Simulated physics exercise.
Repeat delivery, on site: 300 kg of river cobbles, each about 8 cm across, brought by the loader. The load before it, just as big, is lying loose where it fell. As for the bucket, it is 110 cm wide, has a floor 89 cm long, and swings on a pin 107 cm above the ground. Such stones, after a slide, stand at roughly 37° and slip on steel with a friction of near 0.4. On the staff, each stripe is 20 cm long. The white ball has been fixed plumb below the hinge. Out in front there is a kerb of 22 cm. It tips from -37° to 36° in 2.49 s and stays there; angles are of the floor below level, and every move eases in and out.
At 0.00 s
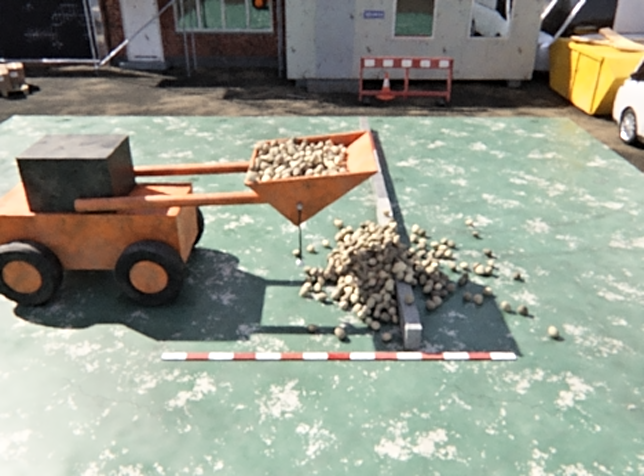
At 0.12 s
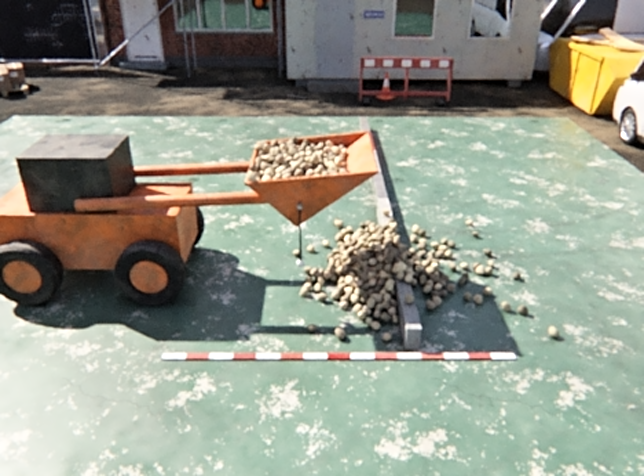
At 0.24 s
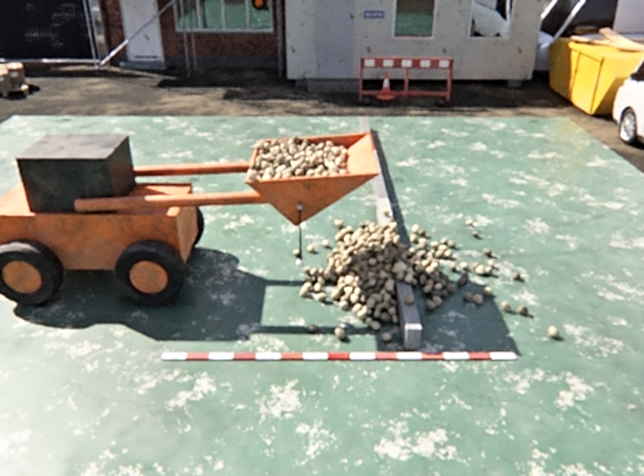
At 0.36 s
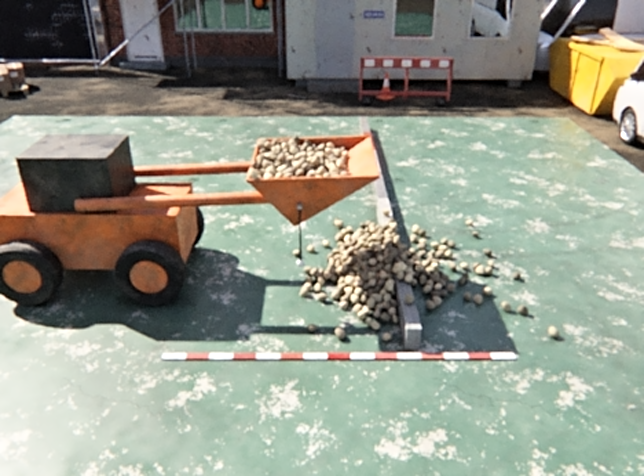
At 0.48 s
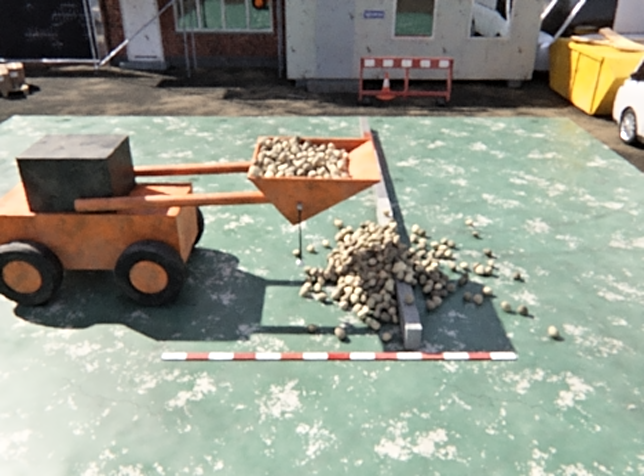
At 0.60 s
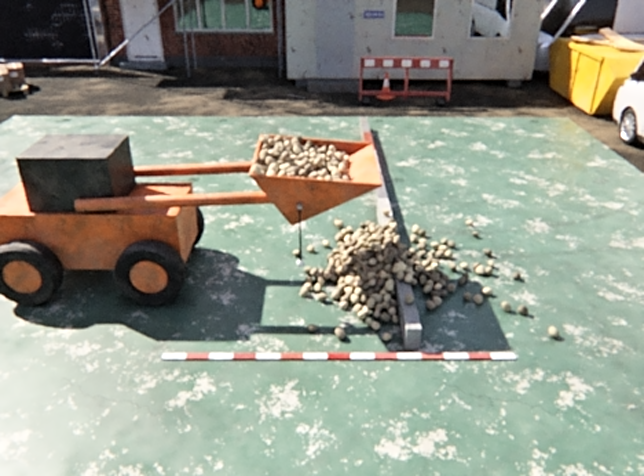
The loader's raised orange bucket, full of stones, slowly tilts slightly downward at its right lip.
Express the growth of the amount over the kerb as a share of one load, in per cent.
Roughly 25 per cent of a load.
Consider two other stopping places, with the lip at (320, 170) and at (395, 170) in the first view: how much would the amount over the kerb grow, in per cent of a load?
Some 0 percent first and 45 percent second.
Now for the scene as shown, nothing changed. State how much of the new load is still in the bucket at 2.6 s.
15 % still inside.
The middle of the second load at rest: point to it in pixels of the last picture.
Their centre ends up near (372, 261).
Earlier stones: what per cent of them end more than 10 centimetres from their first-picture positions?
Close to 10 in a hundred of them.
After 1.9 s the floor is at 25°; in per cent of one load, 99 in the bucket, 83 on this side of the kerb, 19 over the kerb; the foremost stones are at (499, 267).
After 2.6 s the floor is at 36°; in per cent of one load, 16 in the bucket, 153 on this side of the kerb, 32 over the kerb; the foremost stones are at (499, 267).
After 2.9 s the floor is at 36°; in per cent of one load, 0 in the bucket, 161 on this side of the kerb, 40 over the kerb; the foremost stones are at (506, 274).
After 5.6 s the floor is at 36°; in per cent of one load, 0 in the bucket, 157 on this side of the kerb, 43 over the kerb; the foremost stones are at (510, 276). Net gain over the kerb, 25.
